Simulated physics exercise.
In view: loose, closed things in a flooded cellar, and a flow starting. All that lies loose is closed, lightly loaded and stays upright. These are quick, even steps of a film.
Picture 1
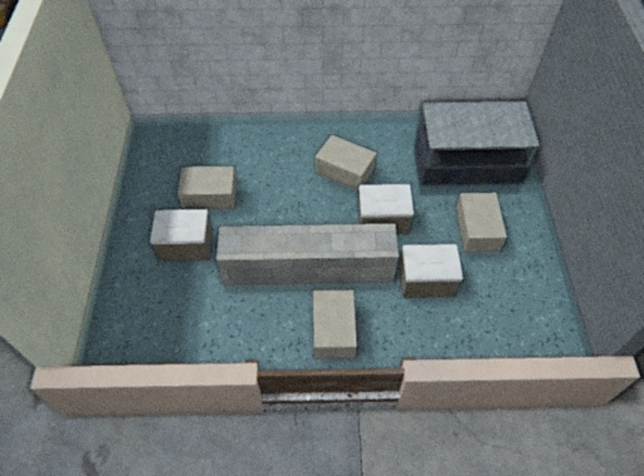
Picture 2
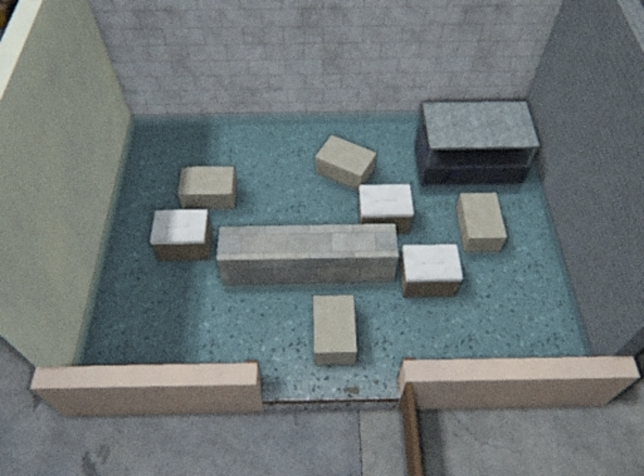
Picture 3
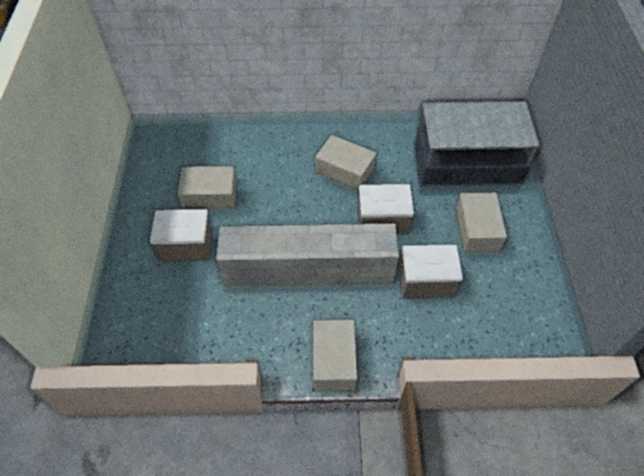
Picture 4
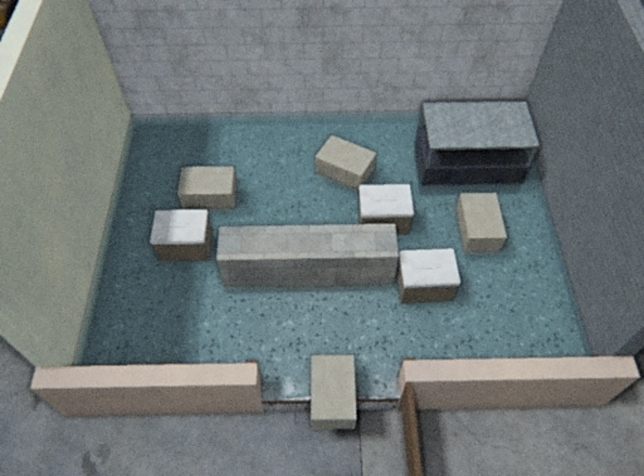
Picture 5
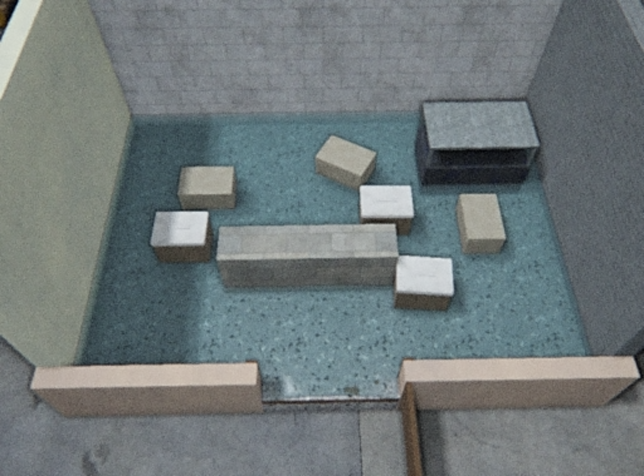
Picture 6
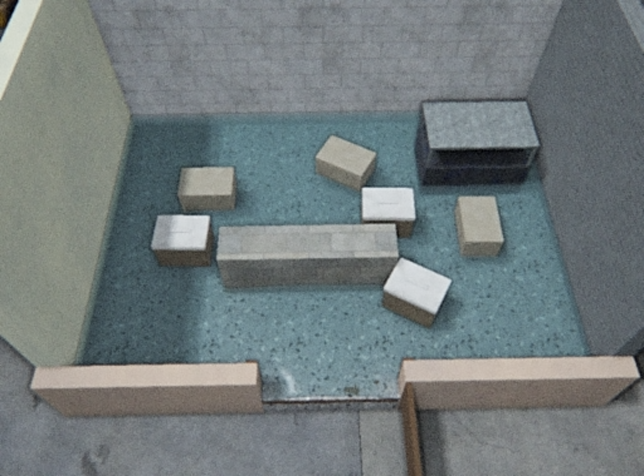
Wooden gate swinging open on a flooded room, a tan box drifting out through the gap and a white-topped one edging nearer.
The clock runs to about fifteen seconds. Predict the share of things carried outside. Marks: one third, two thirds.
That comes to two thirds or above.
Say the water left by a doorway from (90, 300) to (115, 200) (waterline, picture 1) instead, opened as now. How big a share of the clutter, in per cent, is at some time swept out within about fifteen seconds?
About 40 per cent.
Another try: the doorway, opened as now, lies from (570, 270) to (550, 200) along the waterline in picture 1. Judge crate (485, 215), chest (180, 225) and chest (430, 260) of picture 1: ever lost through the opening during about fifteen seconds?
In that order: Out, inside, carried outside.
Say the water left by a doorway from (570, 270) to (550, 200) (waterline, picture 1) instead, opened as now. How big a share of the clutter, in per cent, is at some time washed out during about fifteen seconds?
Close to 70 %.
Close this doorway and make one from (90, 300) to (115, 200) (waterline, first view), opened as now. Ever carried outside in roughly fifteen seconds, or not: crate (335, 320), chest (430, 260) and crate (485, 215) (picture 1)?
In turn: Yes, no, still in.
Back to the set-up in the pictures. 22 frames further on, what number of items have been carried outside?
The number is 4.
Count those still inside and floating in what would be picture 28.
The number is 3.
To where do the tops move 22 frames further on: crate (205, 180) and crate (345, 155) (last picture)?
Near (207, 310) and (369, 200).
A moment on, 1 of 7 are out; 6 afloat.
Next, 3 of 7 are out; 4 afloat.
Later, 4 of 7 are out; 3 afloat.
In the end, 6 of 7 are out; 1 afloat.
